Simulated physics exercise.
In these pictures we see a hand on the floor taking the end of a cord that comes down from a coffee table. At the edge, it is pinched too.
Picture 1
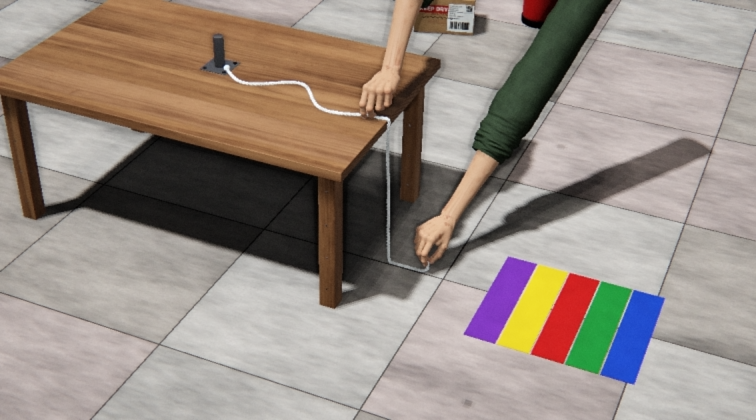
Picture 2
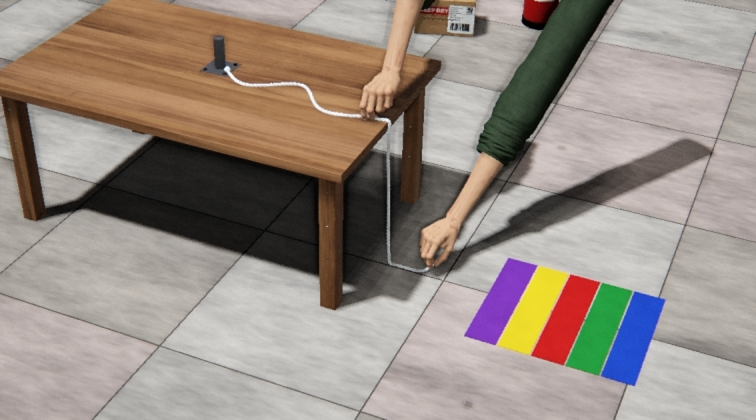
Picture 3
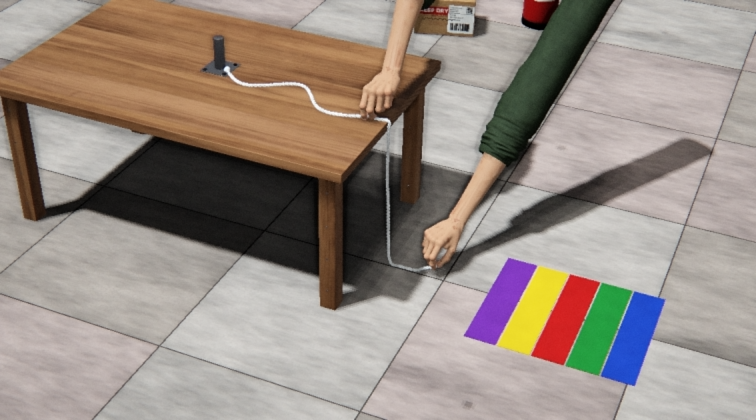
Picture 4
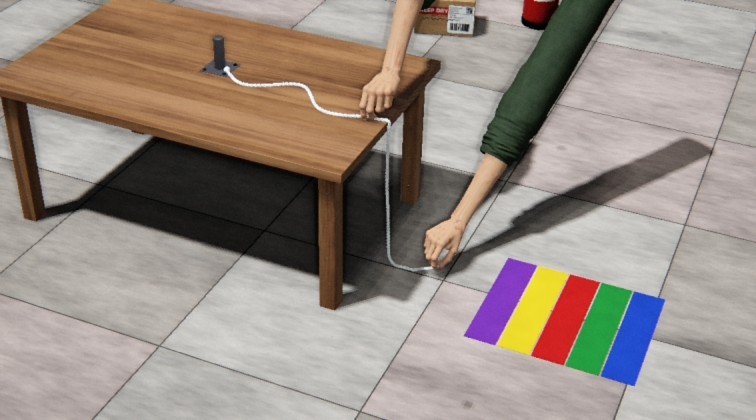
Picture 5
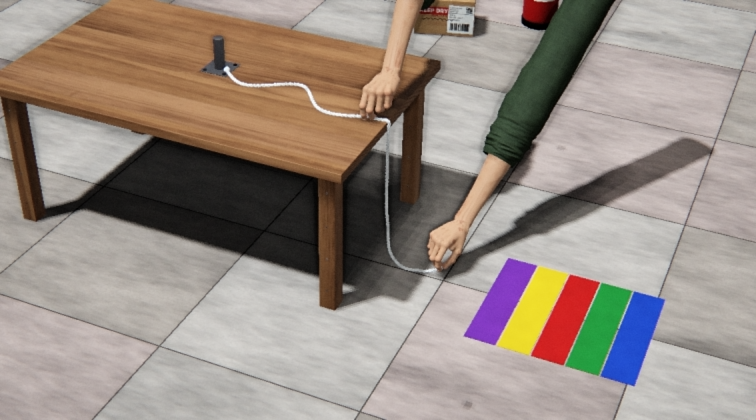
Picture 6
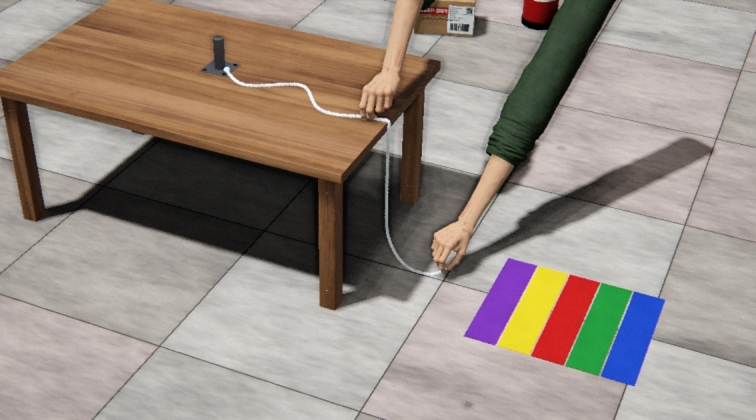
On the floor by a wooden table, a hand slowly draws a white cord's end slightly right.
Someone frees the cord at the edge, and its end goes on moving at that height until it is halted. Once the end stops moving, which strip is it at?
It is at the red strip.
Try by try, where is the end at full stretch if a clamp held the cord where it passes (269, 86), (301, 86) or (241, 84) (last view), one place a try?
(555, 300), (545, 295), (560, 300).
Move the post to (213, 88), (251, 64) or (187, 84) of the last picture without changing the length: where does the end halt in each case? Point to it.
Try by try, about (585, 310), (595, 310) and (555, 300).
Soon after, end near (508, 286); over purple.
Then, end near (545, 296); over yellow.
At full stretch, end near (567, 302); over red. It halts on the red strip.
